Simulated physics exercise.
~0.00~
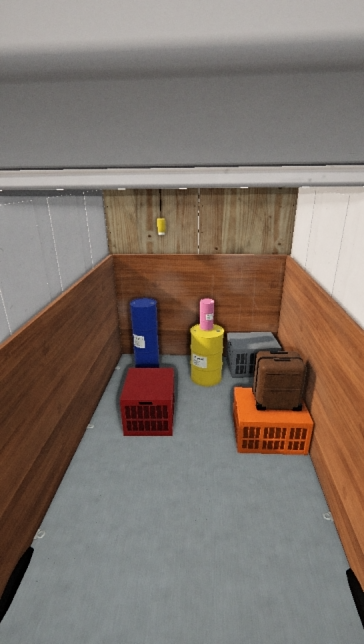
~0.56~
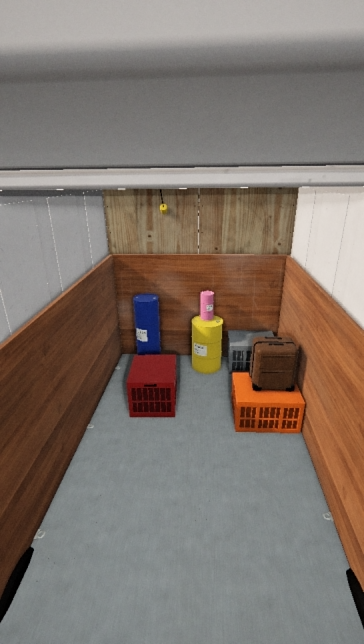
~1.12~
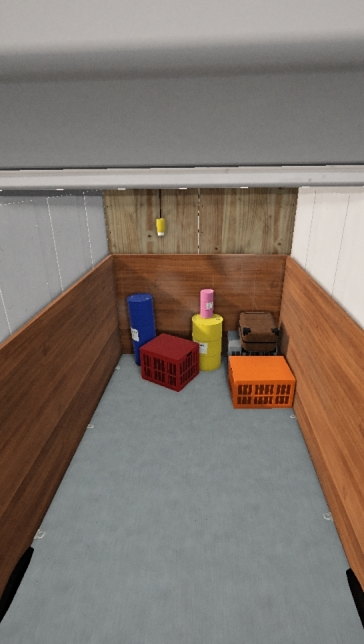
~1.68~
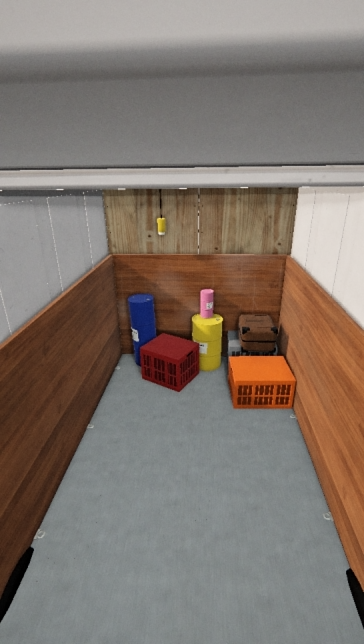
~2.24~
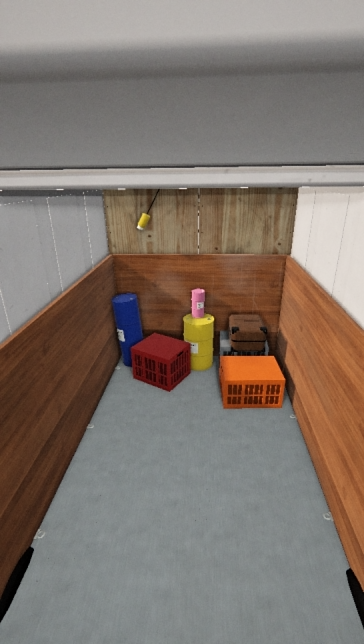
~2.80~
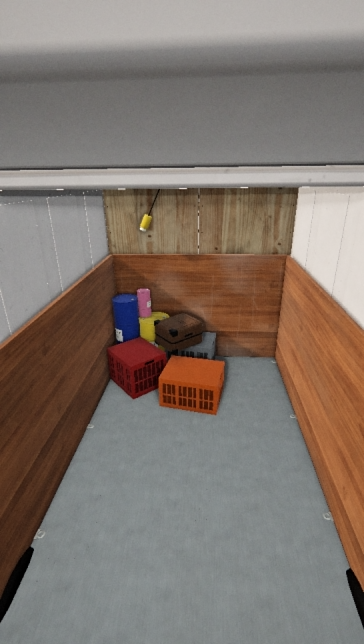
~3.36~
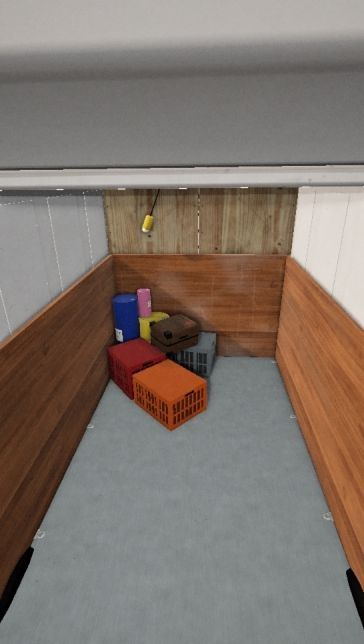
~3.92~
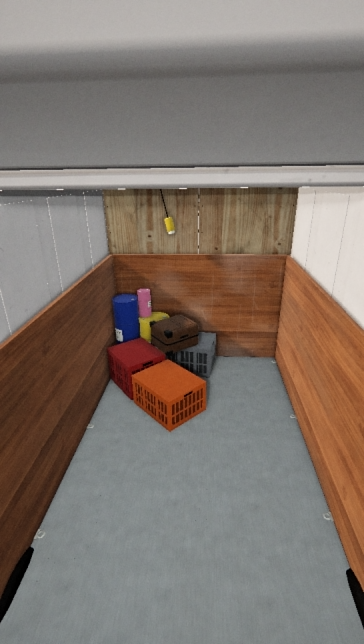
In a van's load bay, a brown case tips over before everything slides left.
